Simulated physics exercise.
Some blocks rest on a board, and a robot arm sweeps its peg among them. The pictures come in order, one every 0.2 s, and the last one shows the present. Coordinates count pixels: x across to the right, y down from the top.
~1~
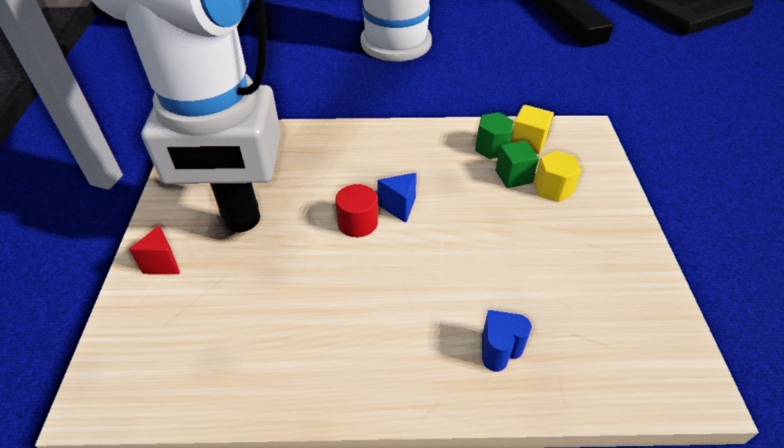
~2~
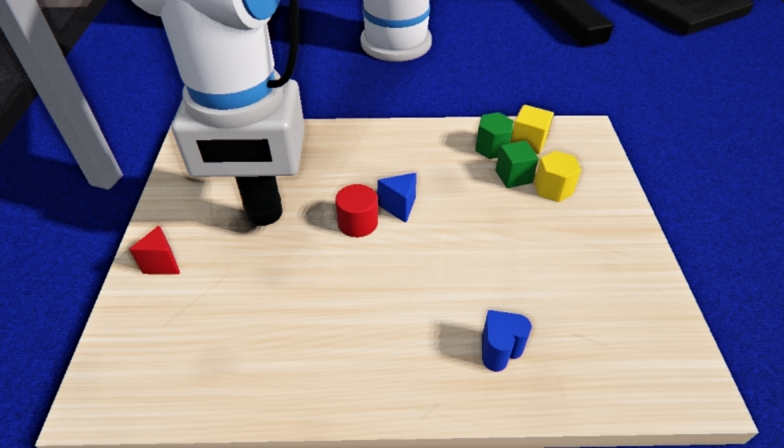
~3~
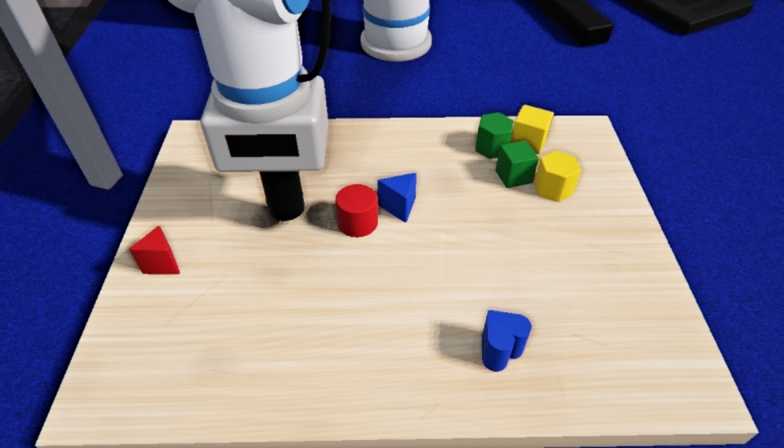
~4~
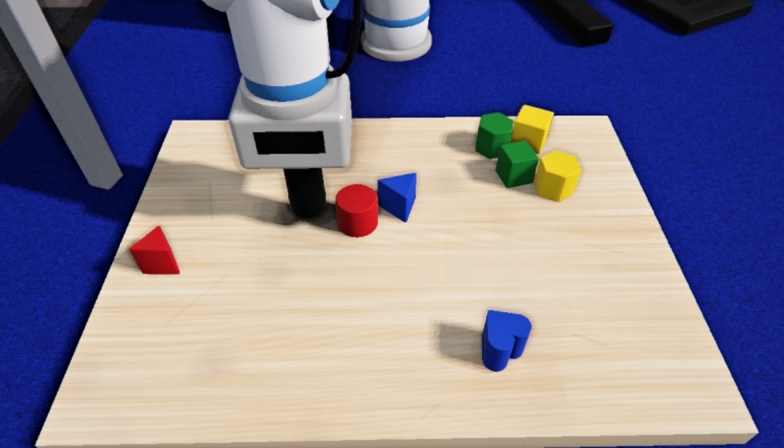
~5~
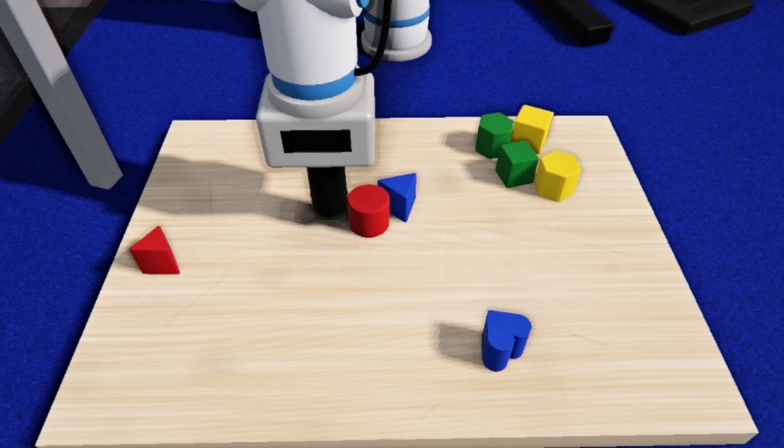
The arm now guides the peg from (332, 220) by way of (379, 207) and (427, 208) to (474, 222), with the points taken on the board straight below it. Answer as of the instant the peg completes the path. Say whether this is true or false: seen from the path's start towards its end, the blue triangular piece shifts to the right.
That claim is false.
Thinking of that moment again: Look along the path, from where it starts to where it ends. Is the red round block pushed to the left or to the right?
Off to the right side.
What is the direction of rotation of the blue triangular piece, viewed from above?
Verdict: Counterclockwise.
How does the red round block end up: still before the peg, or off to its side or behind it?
It comes off the peg's front.
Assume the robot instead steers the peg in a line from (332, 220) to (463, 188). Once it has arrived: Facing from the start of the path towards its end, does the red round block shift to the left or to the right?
Its sideways move is to the right.
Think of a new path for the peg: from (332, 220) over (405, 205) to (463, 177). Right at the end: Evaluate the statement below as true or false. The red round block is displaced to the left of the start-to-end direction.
Verdict: False.
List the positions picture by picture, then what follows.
The first frame shows peg tip at (242, 220); block tops, red round block at (356, 197); blue triangular piece at (400, 182); green four-sided block at (520, 151).
The second frame shows peg at (265, 214); blocks unchanged.
The third frame shows peg at (287, 209); blocks unchanged.
The fourth frame shows peg at (309, 207); blocks unchanged.
The fifth frame shows peg at (331, 205); red round block at (368, 197); blue triangular piece at (400, 182); green four-sided block at (520, 151).
On the path given first. One third of the way, peg at (379, 193); red round block at (410, 197); blue triangular piece at (426, 177), turned 20° anticlockwise.
Two thirds of the way, peg at (428, 193); red round block at (444, 209); blue triangular piece at (466, 173), turned 40° anticlockwise.
At the end, peg at (476, 207); red round block at (467, 223); blue triangular piece at (485, 175), turned 120° anticlockwise; green four-sided block in place.
